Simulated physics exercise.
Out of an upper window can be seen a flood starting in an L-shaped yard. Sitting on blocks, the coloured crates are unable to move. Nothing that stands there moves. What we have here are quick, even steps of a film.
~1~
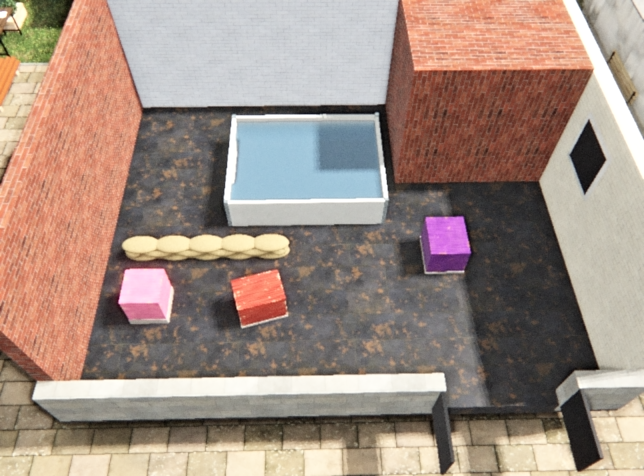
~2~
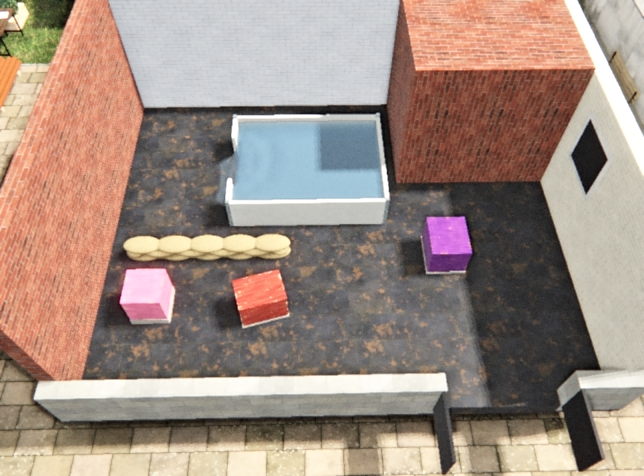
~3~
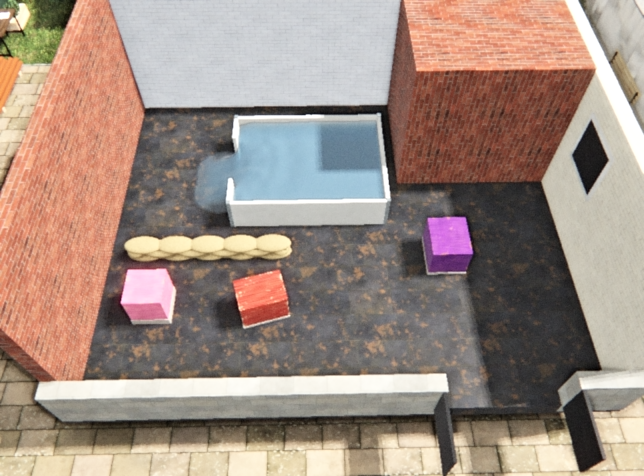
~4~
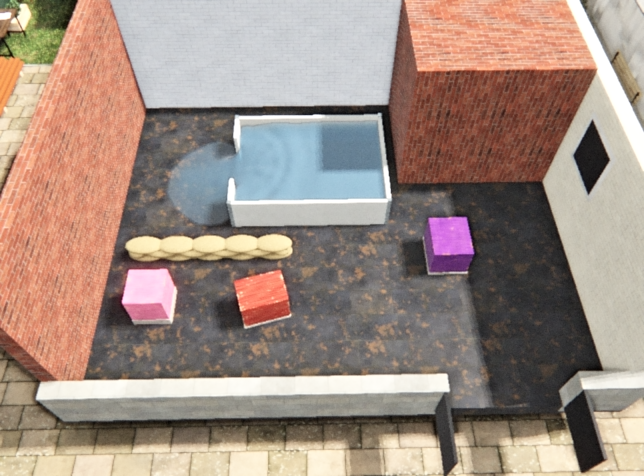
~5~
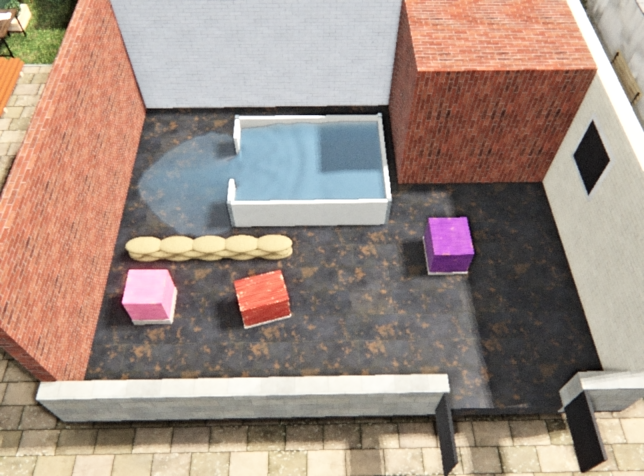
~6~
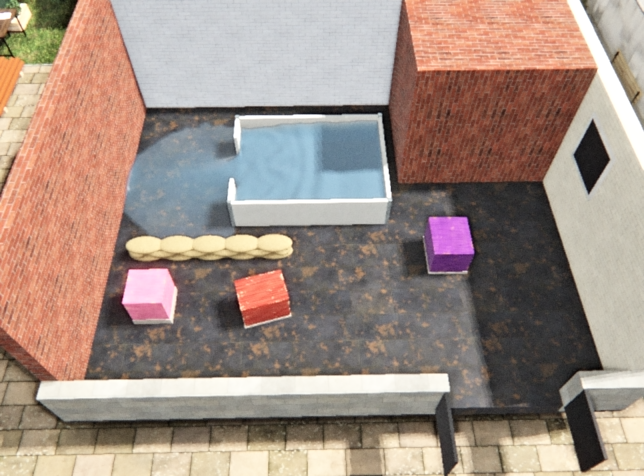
Walled yard with a white-sided tank, water pouring from a gap in its left side and spreading leftward across the dark floor.
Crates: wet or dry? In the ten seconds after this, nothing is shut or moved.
Outcome: The purple crate is left wet; the red crate is left wet; the pink crate is left dry.
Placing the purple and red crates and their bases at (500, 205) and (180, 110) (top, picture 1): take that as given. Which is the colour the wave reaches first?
The crate marked red.
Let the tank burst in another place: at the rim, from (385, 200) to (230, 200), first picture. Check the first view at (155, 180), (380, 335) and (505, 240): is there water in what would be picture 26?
First spot drenched, second drenched, third unwetted.
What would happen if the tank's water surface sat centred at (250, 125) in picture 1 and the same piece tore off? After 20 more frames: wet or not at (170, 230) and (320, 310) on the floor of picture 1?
In turn: Flooded, not flooded.
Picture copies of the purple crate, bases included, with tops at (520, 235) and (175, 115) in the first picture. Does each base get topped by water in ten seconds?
Is left dry, becomes wet.
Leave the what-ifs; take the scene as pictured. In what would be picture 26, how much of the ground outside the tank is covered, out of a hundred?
That works out at 40 %.
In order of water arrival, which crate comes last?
Pick: The purple one.
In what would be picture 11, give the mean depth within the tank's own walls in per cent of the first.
About 78 %.
A moment on, water covers 15 % of the floor; the purple crate not reached, the red crate not reached, the pink crate not reached.
Next, water covers 20 % of the floor; the purple crate not reached, the red crate not reached, the pink crate water round its plinth.
Then, water covers 40 % of the floor; the purple crate not reached, the red crate water round its plinth, the pink crate water round its plinth.
Later, water covers 70 % of the floor; the purple crate water round its plinth, the red crate water round its plinth, the pink crate water round its plinth.
In the end, water covers 90 % of the floor; the purple crate was topped, the red crate was topped, the pink crate stayed above the water.
